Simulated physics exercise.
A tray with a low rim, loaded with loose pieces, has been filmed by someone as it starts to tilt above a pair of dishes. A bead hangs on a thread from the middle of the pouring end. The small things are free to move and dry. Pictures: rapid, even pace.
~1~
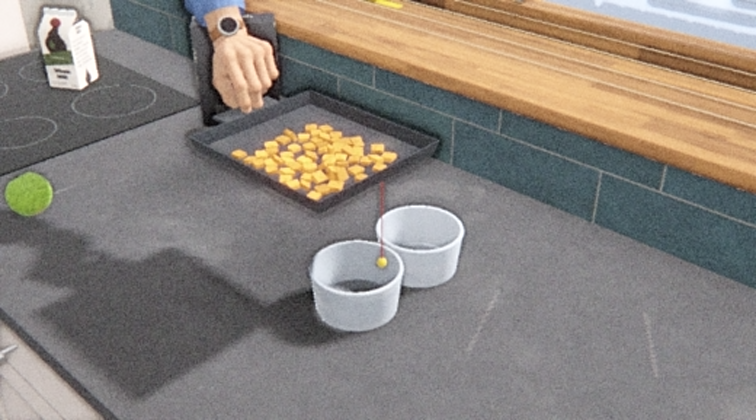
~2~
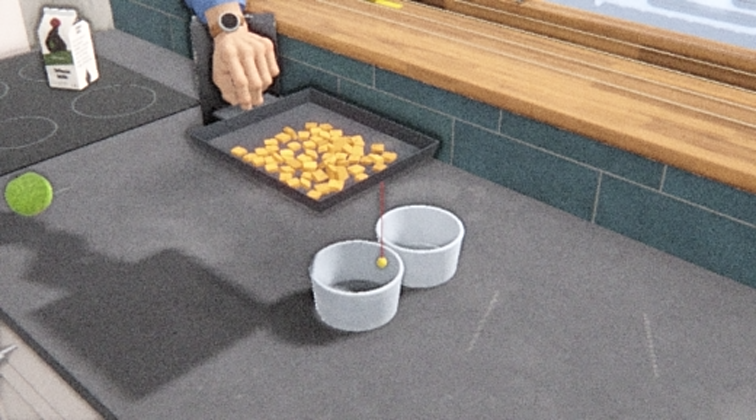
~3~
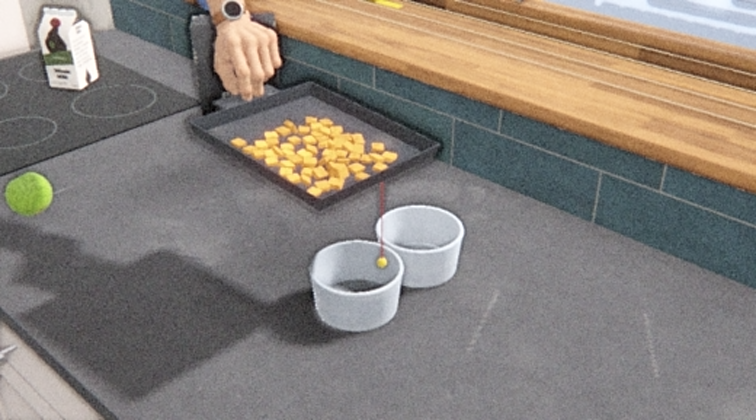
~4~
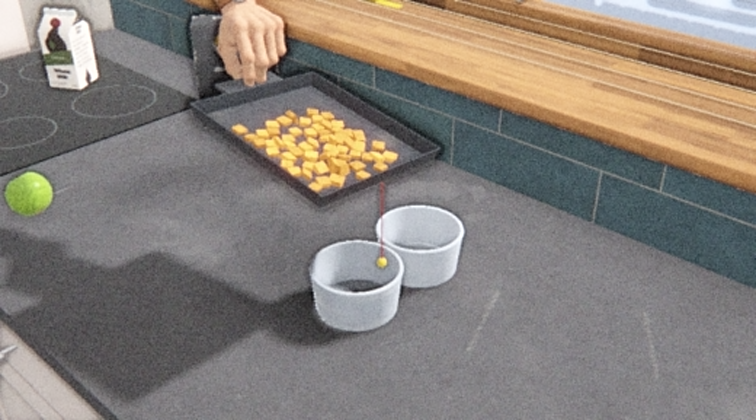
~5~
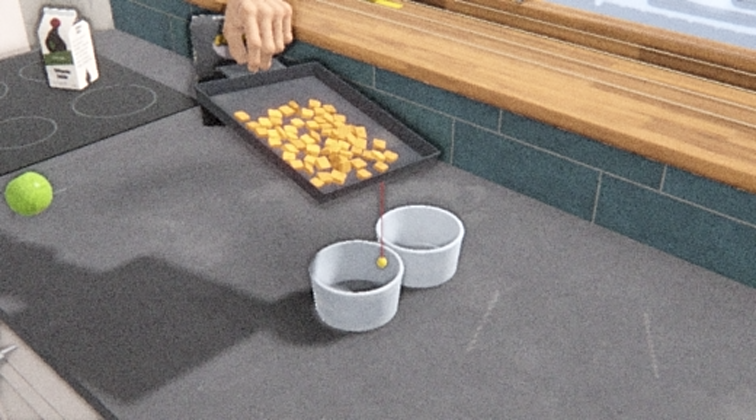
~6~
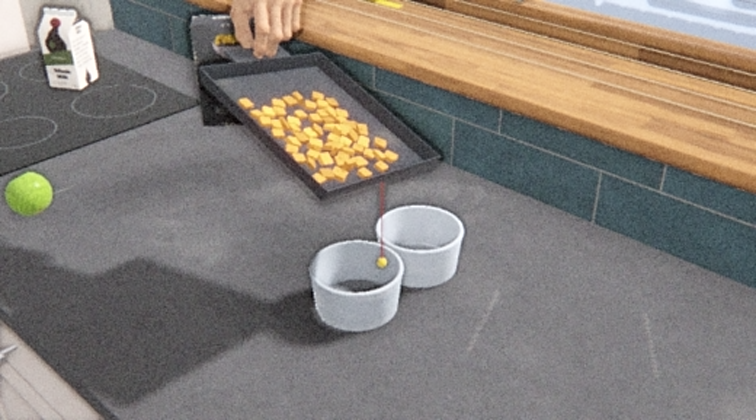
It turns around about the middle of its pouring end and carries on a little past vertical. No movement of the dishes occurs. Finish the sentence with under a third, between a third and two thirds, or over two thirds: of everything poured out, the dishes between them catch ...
Of everything poured out, the dishes between them catch between a third and two thirds.
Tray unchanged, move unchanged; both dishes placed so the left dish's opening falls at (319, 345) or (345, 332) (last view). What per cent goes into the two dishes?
Close to 10 in a hundred first, close to 30 in a hundred second.
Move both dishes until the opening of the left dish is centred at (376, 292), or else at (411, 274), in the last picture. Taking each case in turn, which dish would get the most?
In turn: The dish on the right; the left one.
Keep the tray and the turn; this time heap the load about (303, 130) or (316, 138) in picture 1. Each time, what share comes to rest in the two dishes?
Respectively 60 and 80 per cent.
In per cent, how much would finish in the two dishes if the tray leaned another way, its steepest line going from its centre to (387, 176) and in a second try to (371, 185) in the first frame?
I'd say some 0 in a hundred at first, then 0 in a hundred.
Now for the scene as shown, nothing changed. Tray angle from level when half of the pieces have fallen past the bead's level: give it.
Close to 110 degrees, I reckon.
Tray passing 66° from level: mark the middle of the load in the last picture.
Roughly at (395, 156).
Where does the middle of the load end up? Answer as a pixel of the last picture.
It settles centred around (429, 282).
Soon after the last picture, tray tipped steeply; all on the tray.
A little later, tray tipped past a quarter turn; about half on the tray; a small part in the right dish; about a quarter outside both; about a quarter in the air.
Later still, tray tipped past a quarter turn; about half in the right dish; about half outside both; a stray few in the air.
At rest, tray tipped past a quarter turn; none in the left dish; about half in the right dish; about half outside both; a stray few in the air.
